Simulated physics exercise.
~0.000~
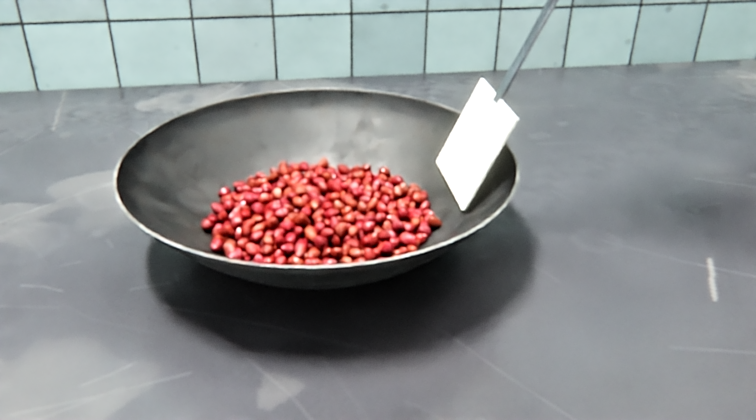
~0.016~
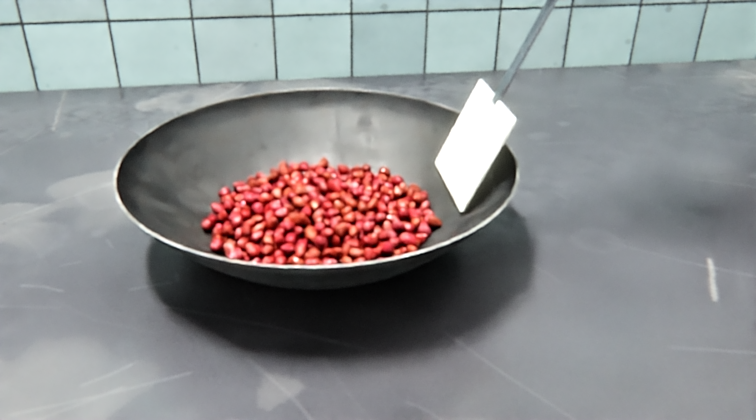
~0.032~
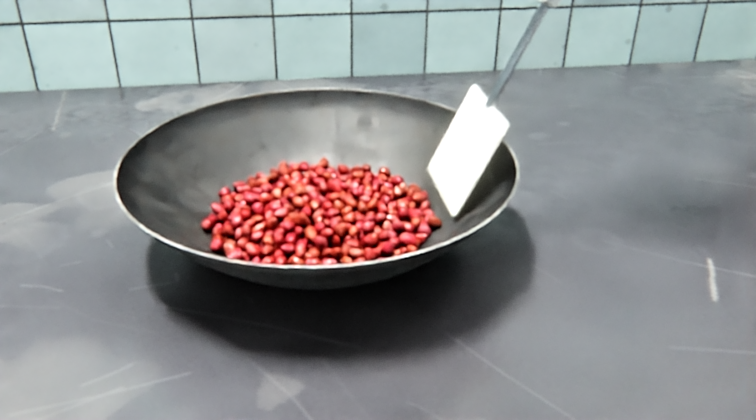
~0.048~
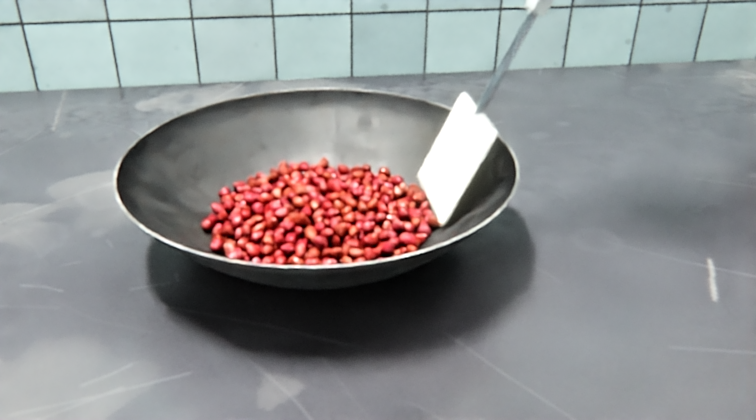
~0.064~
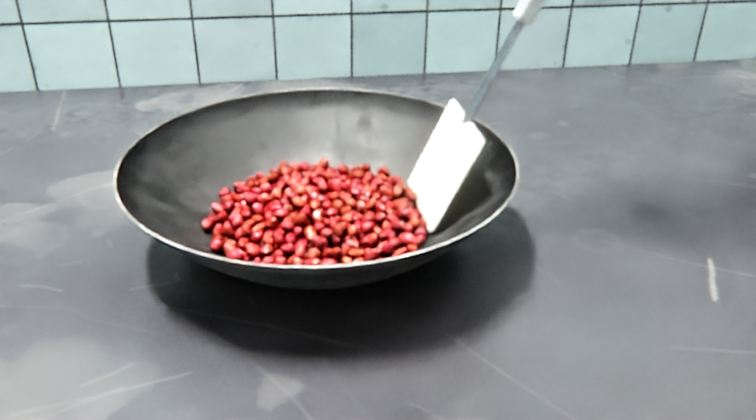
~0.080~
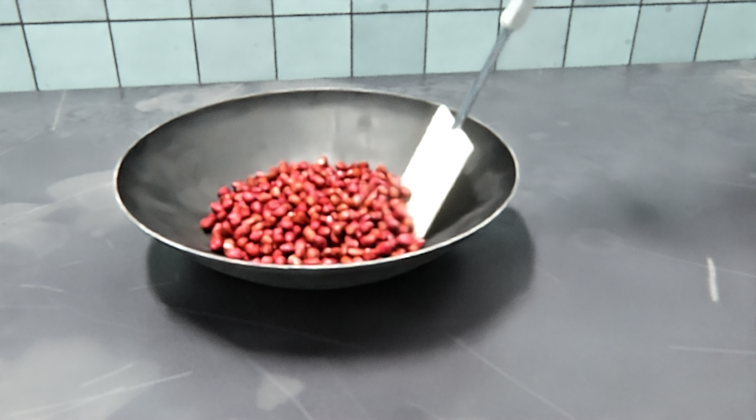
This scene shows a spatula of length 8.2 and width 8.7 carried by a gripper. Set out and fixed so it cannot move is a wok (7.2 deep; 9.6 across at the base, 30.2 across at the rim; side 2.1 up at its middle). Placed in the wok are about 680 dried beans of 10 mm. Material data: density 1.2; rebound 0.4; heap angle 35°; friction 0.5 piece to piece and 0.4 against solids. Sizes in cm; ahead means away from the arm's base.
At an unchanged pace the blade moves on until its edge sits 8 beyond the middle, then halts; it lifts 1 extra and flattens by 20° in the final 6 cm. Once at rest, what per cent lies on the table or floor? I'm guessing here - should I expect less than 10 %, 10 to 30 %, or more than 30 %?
You should expect less than 10 %.
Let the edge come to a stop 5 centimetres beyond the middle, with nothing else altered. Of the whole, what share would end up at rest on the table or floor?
I'd expect close to 0 per cent then.
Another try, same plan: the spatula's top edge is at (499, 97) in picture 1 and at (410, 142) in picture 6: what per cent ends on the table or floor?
25 per cent.
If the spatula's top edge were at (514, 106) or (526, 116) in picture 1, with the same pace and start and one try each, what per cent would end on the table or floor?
About 0 and 0 per cent.
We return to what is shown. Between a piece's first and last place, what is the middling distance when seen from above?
Around 7 cm, measured level.
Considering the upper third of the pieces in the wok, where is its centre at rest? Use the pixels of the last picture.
It is centred near (181, 184).
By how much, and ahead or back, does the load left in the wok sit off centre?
Forward offset: Roughly 6.0 cm.
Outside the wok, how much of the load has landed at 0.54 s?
My estimate is roughly 5 %.
After 0.18 s, sloping 65°, highest piece 8 above the table; 679 in the wok.
After 0.29 s, sloping 58°, highest piece 14 above the table; 677 in the wok, 2 on the blade or in flight.
After 0.54 s, sloping 45°, highest piece 8 above the table; 637 in the wok, 40 on the table or floor, 2 on the blade or in flight.
After 1.59 s, sloping 45°, highest piece 8 above the table; 636 in the wok, 43 on the table or floor.
In the end, 636 in the wok, 43 on the table or floor. That is 6 % on the table or floor.
